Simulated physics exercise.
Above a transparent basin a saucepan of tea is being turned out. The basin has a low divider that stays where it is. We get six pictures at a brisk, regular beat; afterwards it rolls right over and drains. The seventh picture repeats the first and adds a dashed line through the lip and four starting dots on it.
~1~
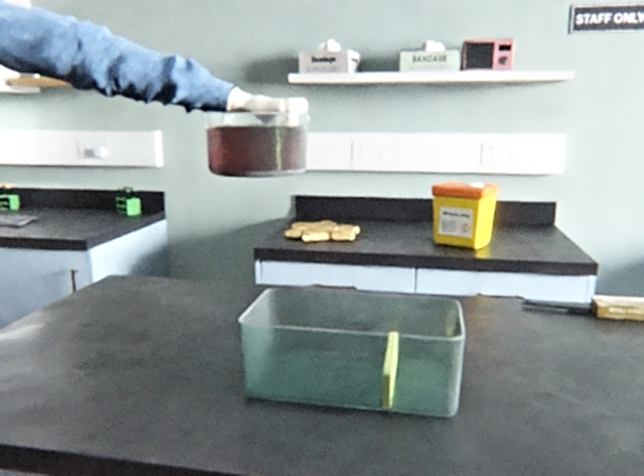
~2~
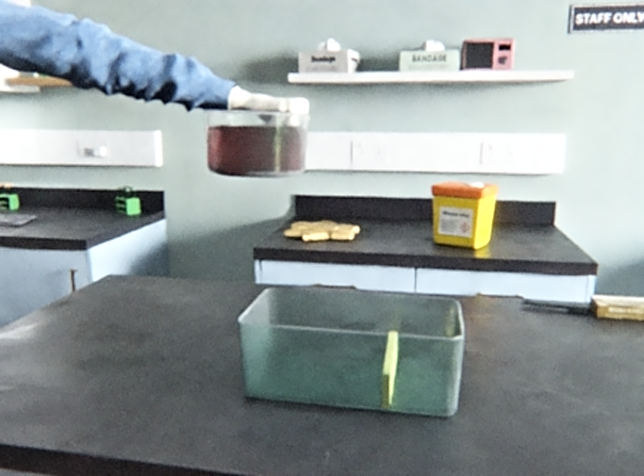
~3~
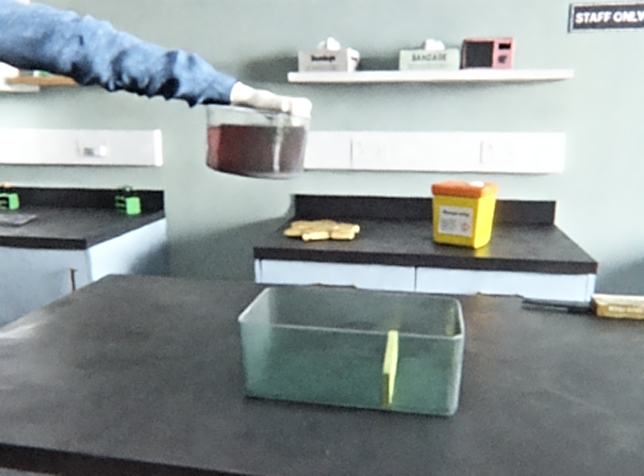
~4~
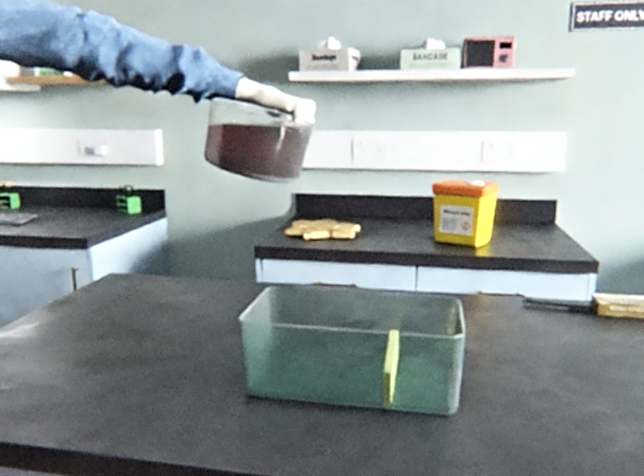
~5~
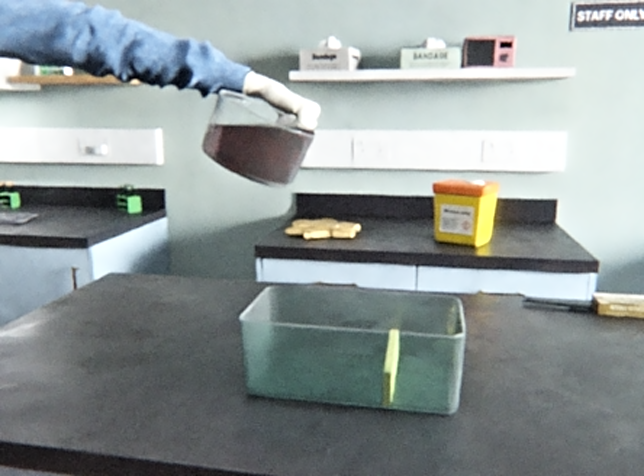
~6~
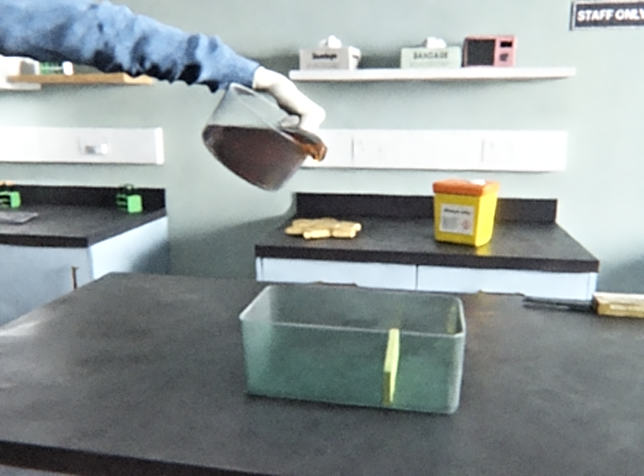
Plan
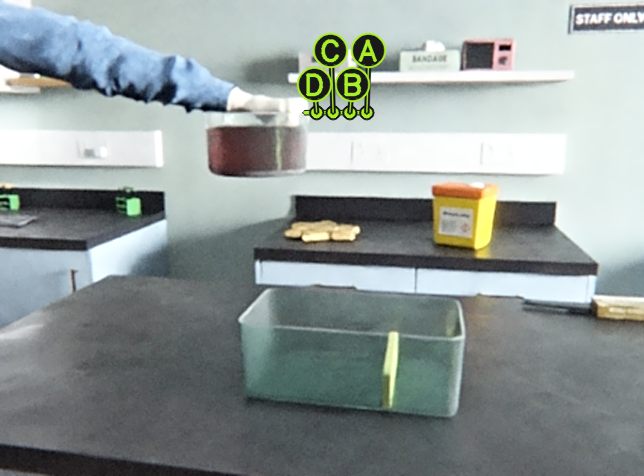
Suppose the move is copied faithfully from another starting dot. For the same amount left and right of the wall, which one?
Take C.
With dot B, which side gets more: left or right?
The right side.
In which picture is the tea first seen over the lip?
Picture 5.
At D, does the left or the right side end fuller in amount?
More ends on the left.
On the marked copy, A at (366, 112); B at (349, 112); C at (333, 112); D at (316, 112).
With A, about 24 % ends left of the wall and 72 % right of it; 3 % is lost outside.
With B, about 32 % ends left of the wall and 63 % right of it; 5 % is lost outside.
With C, about 49 % ends left of the wall and 49 % right of it.
With D, about 69 % ends left of the wall and 27 % right of it; 4 % is lost outside.
